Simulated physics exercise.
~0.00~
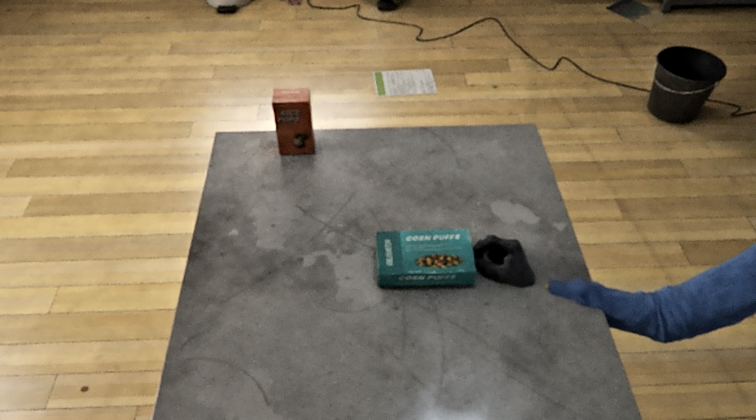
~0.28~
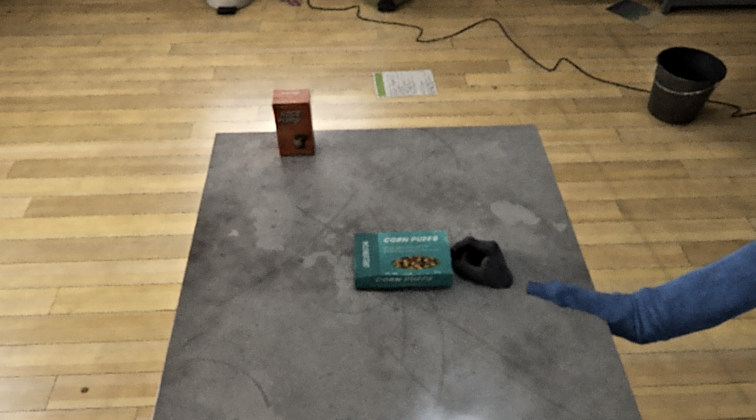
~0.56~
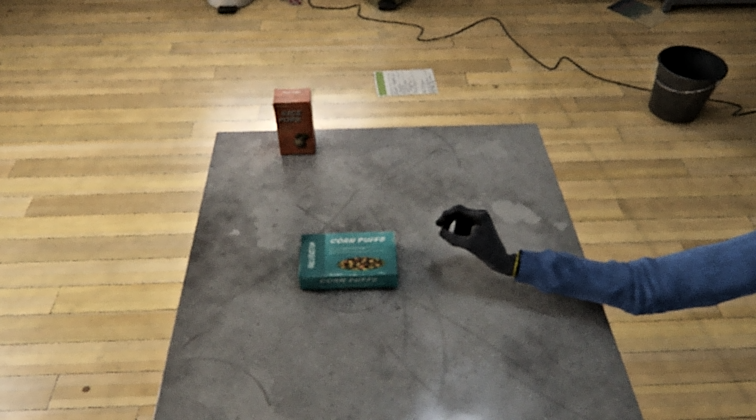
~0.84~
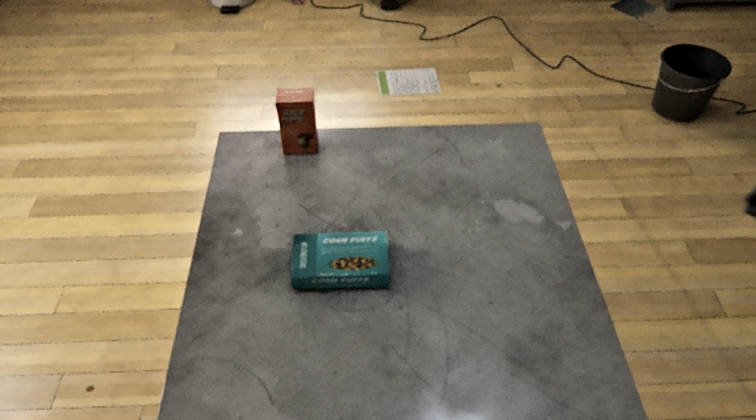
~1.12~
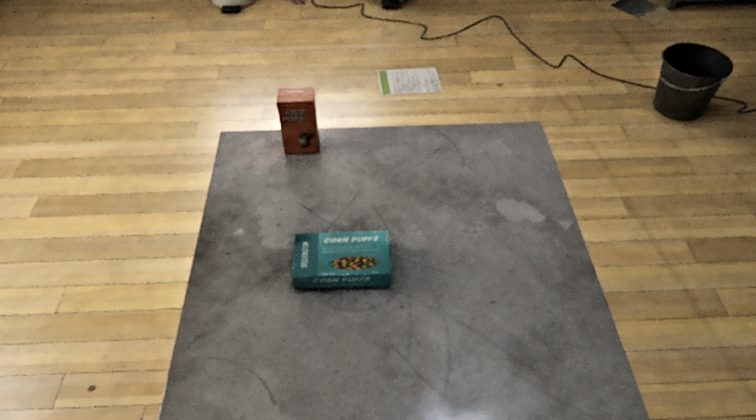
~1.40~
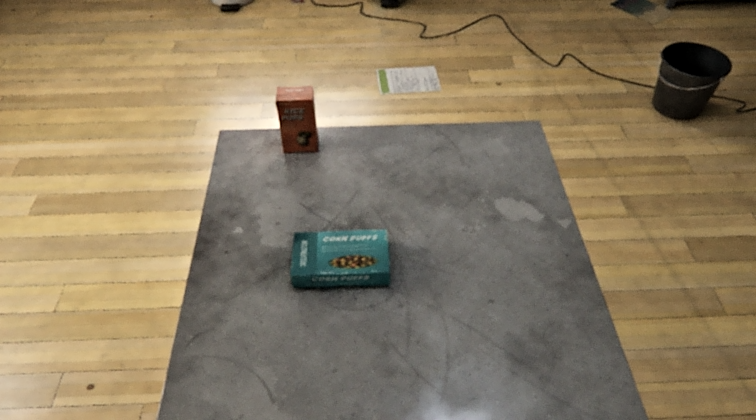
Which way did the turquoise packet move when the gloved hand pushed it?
The turquoise packet slid to the left across the table.
